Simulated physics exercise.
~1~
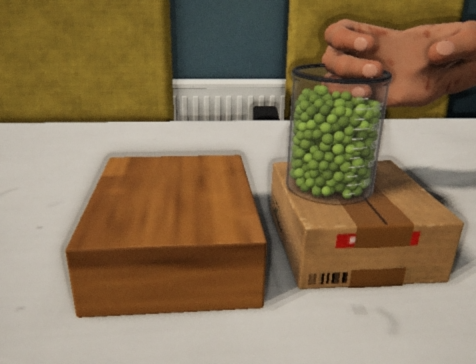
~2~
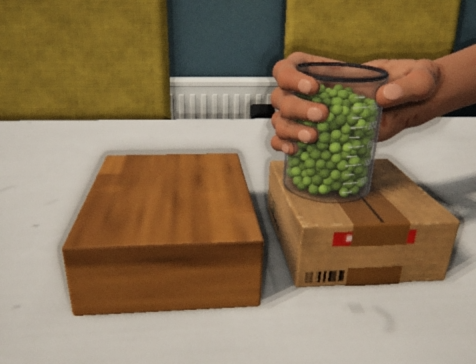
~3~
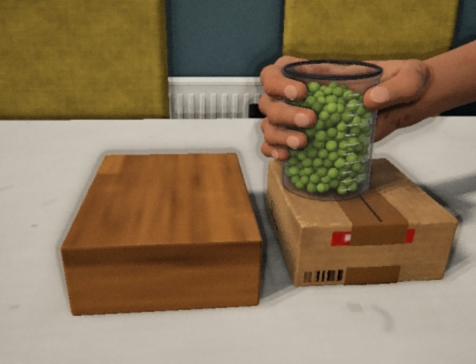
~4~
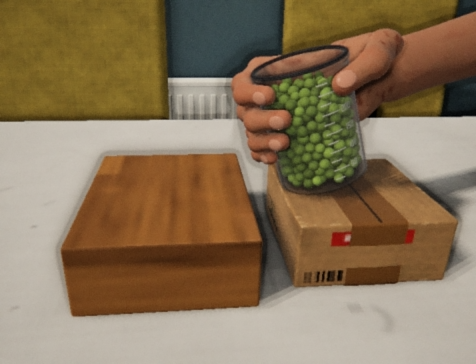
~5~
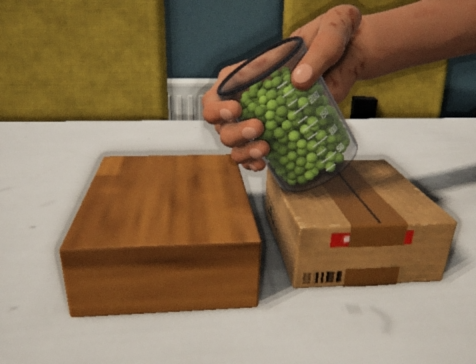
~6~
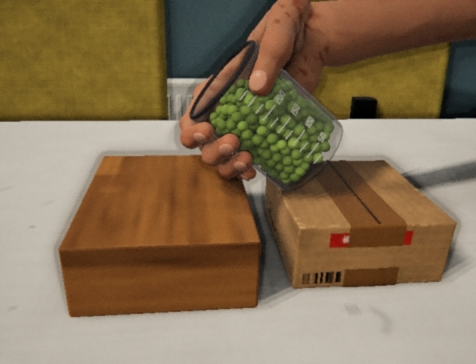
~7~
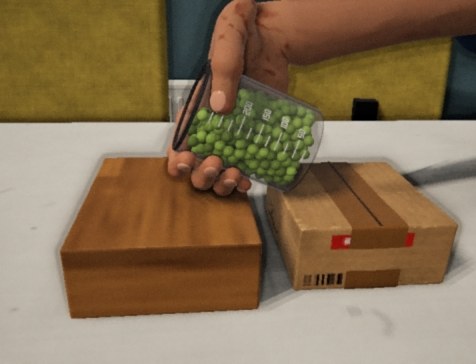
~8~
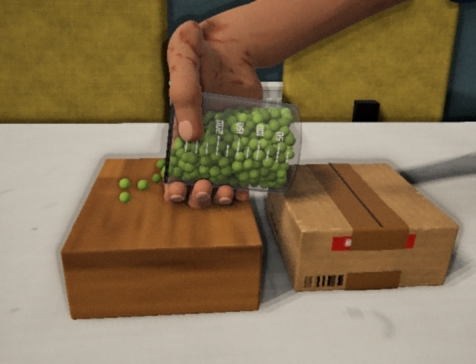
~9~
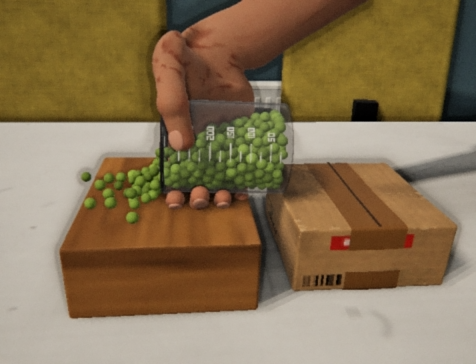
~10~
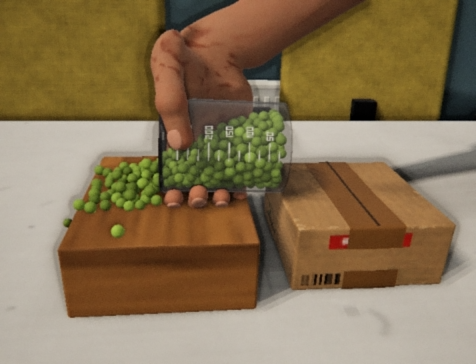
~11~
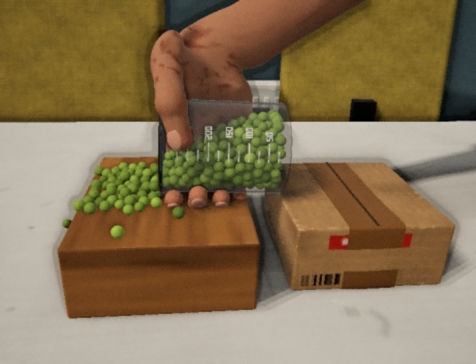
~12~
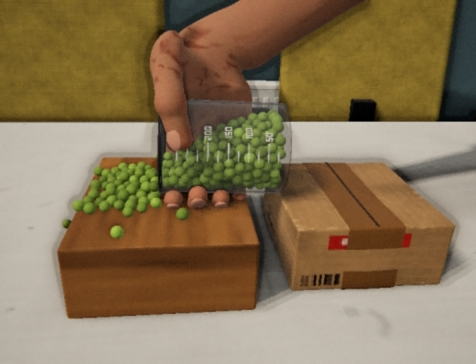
On a white tabletop, a hand tipping a clear beaker sideways from a cardboard box, spilling some green peas onto a wooden block.
